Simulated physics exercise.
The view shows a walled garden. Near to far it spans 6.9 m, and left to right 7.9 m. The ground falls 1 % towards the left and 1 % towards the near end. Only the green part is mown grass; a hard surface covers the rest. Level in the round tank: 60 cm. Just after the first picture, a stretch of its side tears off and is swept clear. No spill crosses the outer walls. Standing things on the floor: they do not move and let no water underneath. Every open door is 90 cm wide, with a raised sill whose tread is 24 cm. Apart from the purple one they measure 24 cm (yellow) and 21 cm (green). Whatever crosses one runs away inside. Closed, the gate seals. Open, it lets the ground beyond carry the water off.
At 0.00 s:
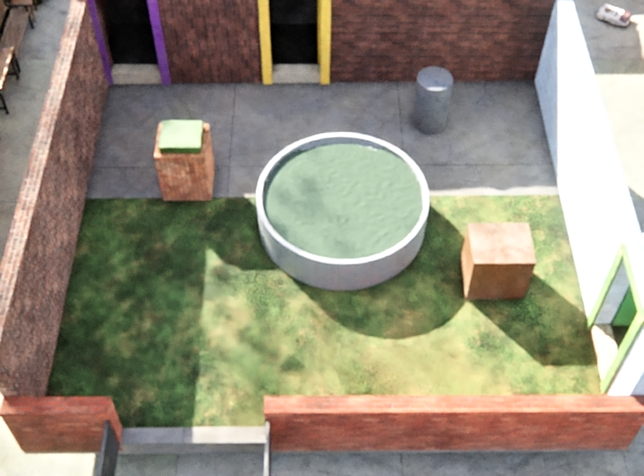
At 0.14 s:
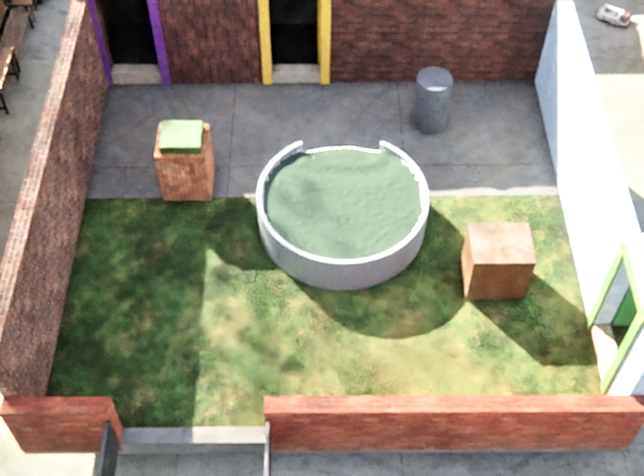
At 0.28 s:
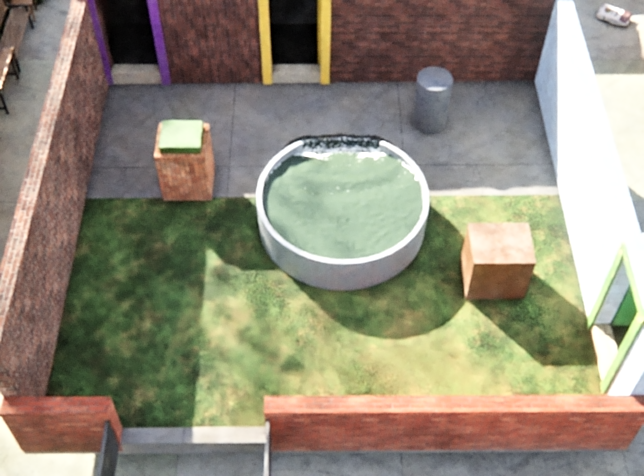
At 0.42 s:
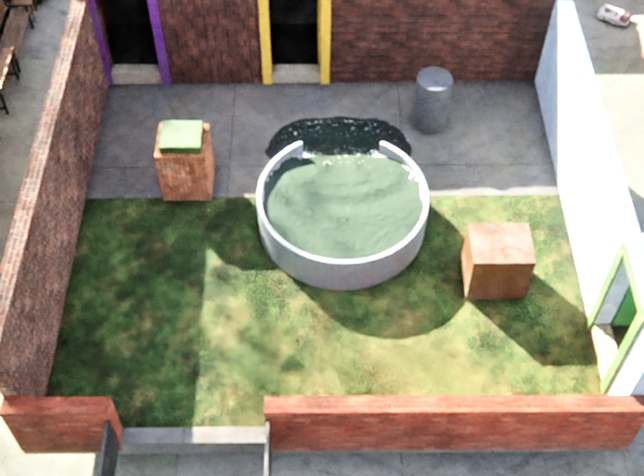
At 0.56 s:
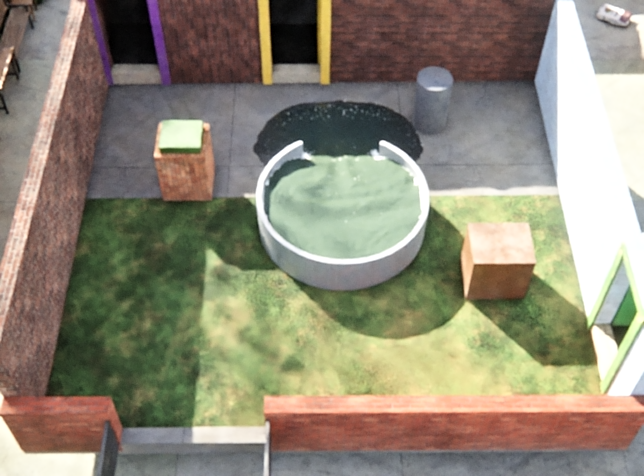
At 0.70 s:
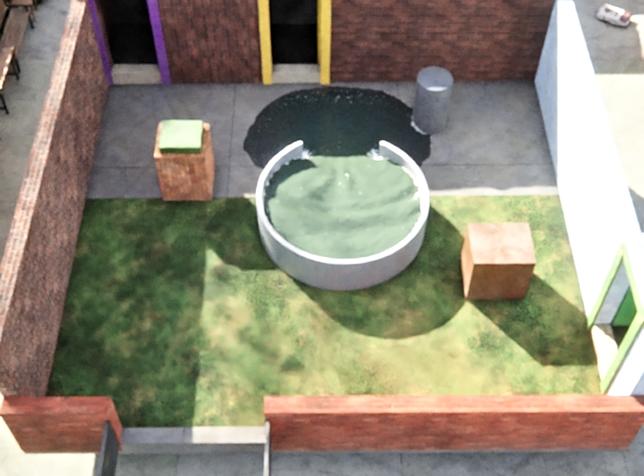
In a walled garden, a piece of the round tank's far side broke away, and dark water poured through the gap and spread across the grey paving, reaching around the metal cylinder.
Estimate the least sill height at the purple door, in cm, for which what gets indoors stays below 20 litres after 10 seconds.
Close to 14.5 cm is just enough.
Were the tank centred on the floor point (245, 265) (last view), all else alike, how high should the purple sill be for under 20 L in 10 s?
It must be around 14.5 cm tall.
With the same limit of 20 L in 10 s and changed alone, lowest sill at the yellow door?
For the yellow door, about 26 cm.
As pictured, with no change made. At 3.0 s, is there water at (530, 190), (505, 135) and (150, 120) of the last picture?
Point by point, the first is spared, the second awash and the third awash.
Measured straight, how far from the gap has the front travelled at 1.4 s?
I make it some 3.0 m.
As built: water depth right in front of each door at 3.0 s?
In cm: Yellow 25, green 0, purple 13.
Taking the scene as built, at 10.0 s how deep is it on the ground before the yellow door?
The depth there is around 6.5 cm.
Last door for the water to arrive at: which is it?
Green.
After 1.4 s water covers 15 % of the floor, deepest (36 cm) near (343, 91); it has not reached the purple door.
After 3.0 s water covers 30 % of the floor, deepest (28 cm) near (118, 92); 13 cm at the purple door, 0 litres in over its 27 cm sill.
After 10.0 s water covers 95 % of the floor, deepest (12 cm) near (40, 428); 10 cm at the purple door, 0 litres in over its 27 cm sill.
At the purple door as built, the water arrived by 2.0 s and peaked near 17 cm at 5.8 s.
Run again over the same 10 s with other heights there, 44 litres in over 11.5 cm, 6 litres over 18 cm. The limit of 20 litres is kept from about 14.5 cm up.
